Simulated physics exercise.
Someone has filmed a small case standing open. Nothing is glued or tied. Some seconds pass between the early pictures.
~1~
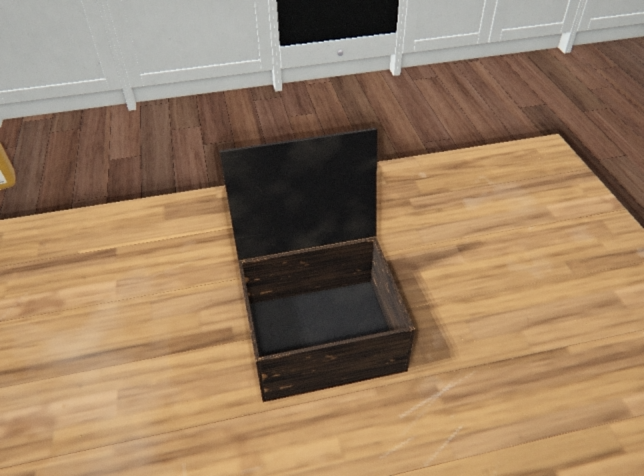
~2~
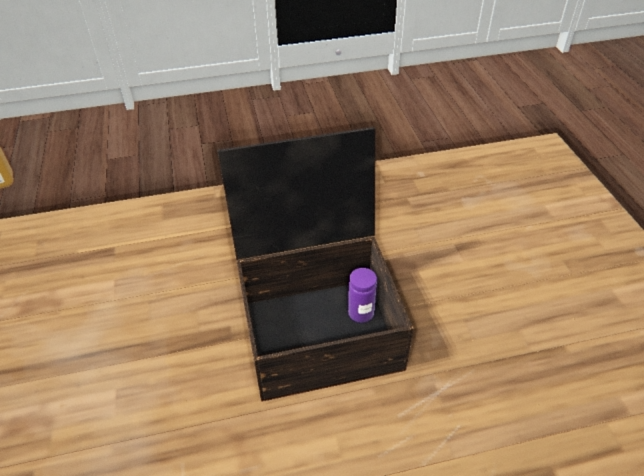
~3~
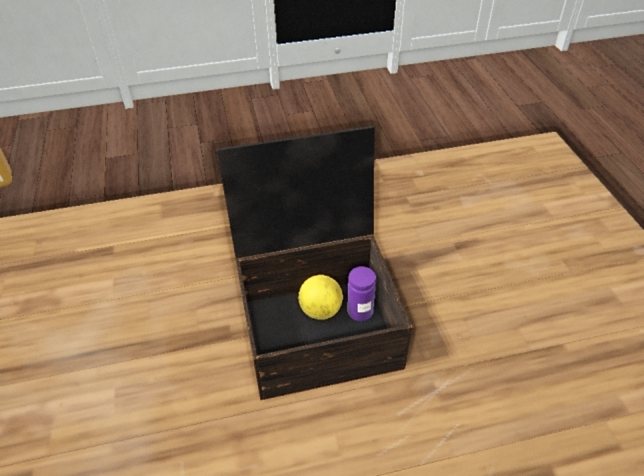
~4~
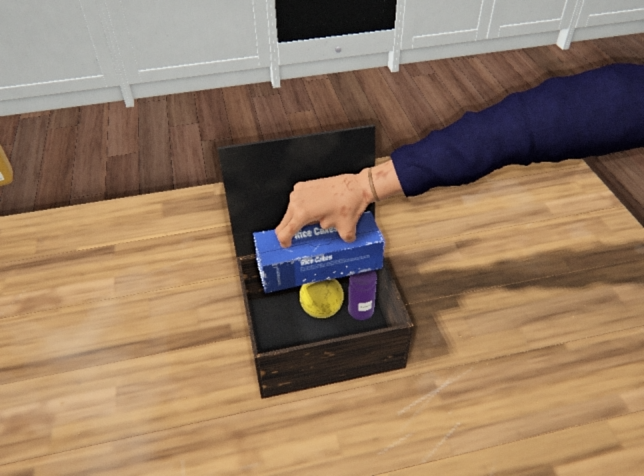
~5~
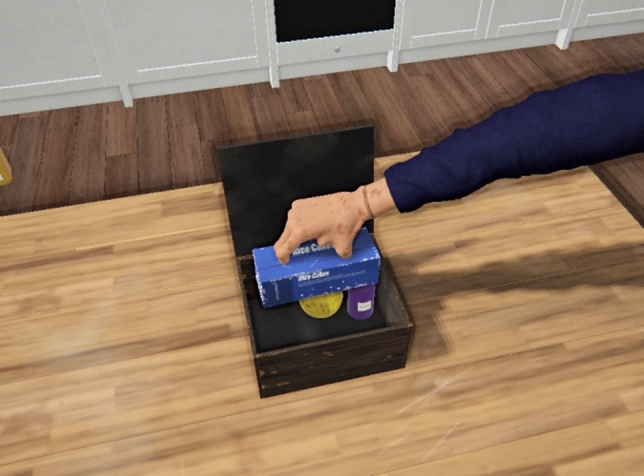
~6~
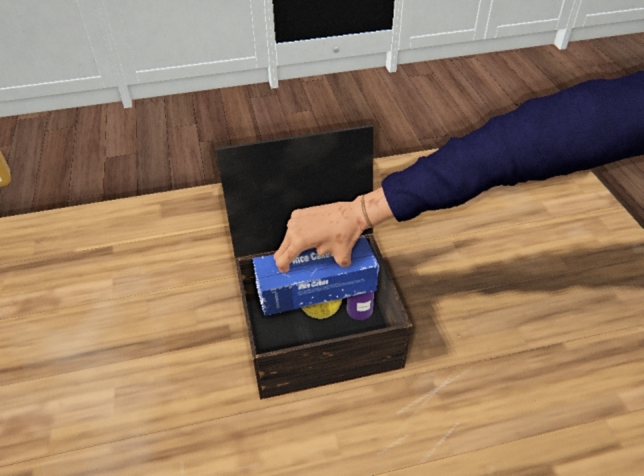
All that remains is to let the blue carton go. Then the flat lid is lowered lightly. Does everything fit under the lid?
It shuts flat.
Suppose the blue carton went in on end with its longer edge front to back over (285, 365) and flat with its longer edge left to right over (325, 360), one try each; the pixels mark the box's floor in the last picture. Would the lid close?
In the first case it stays ajar; in the second case it closes.
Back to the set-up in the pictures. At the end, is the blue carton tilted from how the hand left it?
The blue carton ends up tilted.
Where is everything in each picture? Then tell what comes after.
In the first picture, the last thing is not in view yet.
In the second picture, the last thing is not in view yet; purple shaker (362, 296).
In the third picture, the last thing is not in view yet; purple shaker (361, 294).
In the fourth picture, on its way; blue carton (319, 251); purple shaker (362, 293).
In the fifth picture, on its way; blue carton (316, 266); purple shaker (361, 293).
In the sixth picture, in place under the hand; blue carton (316, 275).
Then, 0.40 s later than the last frame, blue carton tilted by 63° near (330, 315); yellow ball moved a little.
Then, 1.20 s later than the last frame, lid starting down; blue carton on its side near (324, 333).
Then, 1.70 s later than the last frame, lid 49° above the rim; blue carton on its side near (324, 333).
Then, 2.00 s later than the last frame, lid 18° above the rim; blue carton on its side near (324, 333).
When it is over, lid shut; lying over in the box, blue carton; the other 2 as before. End places, in pixels of the last picture, blue carton near (324, 333).
